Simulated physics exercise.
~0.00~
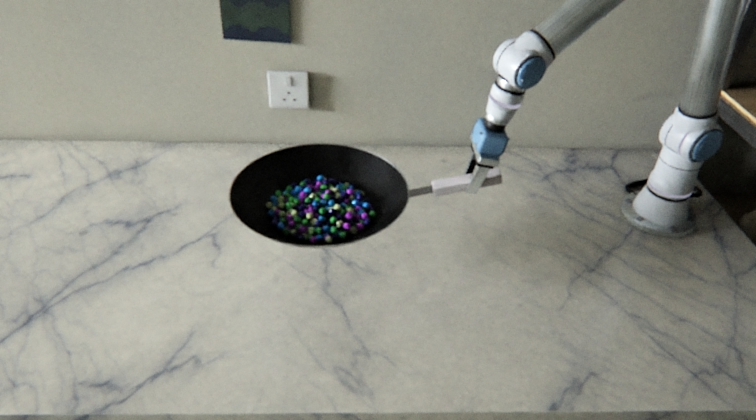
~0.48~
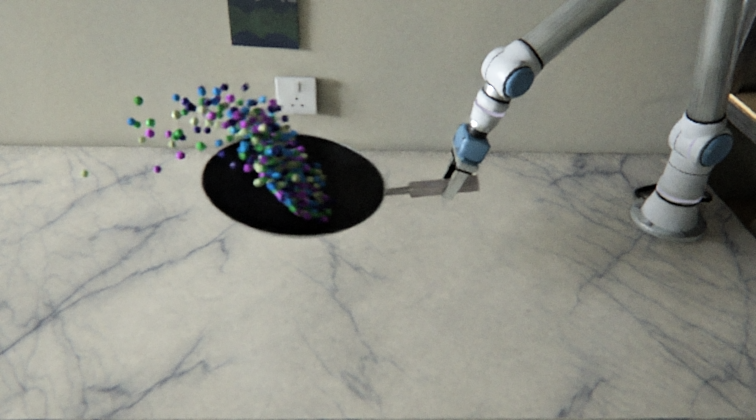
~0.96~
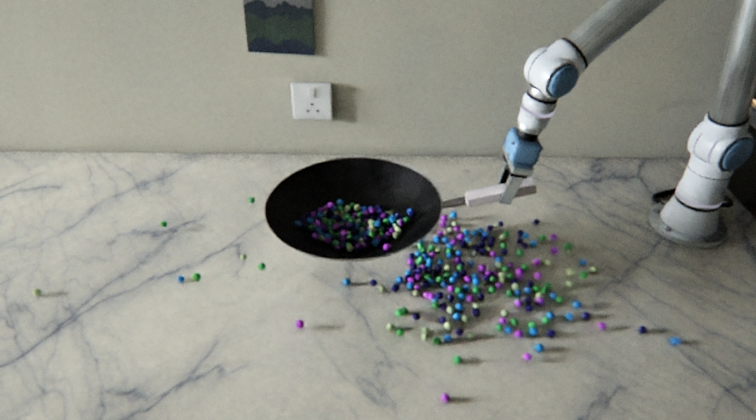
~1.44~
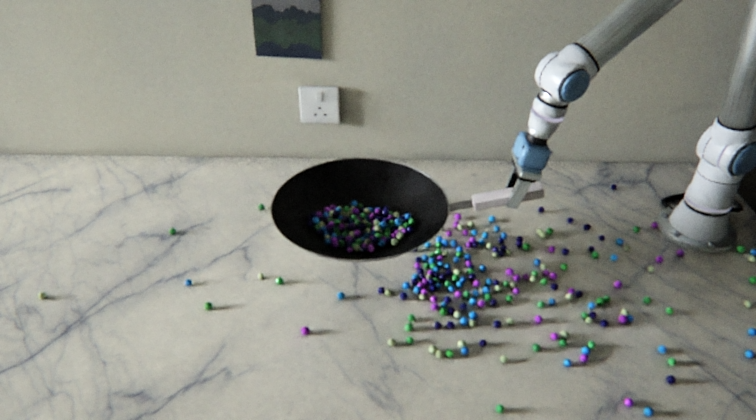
On a marble worktop, a robot arm held a black wok of small colourful balls and jerked it left, flinging many up over the rim, then moved it back right, ending with balls scattered across the counter and some still inside.
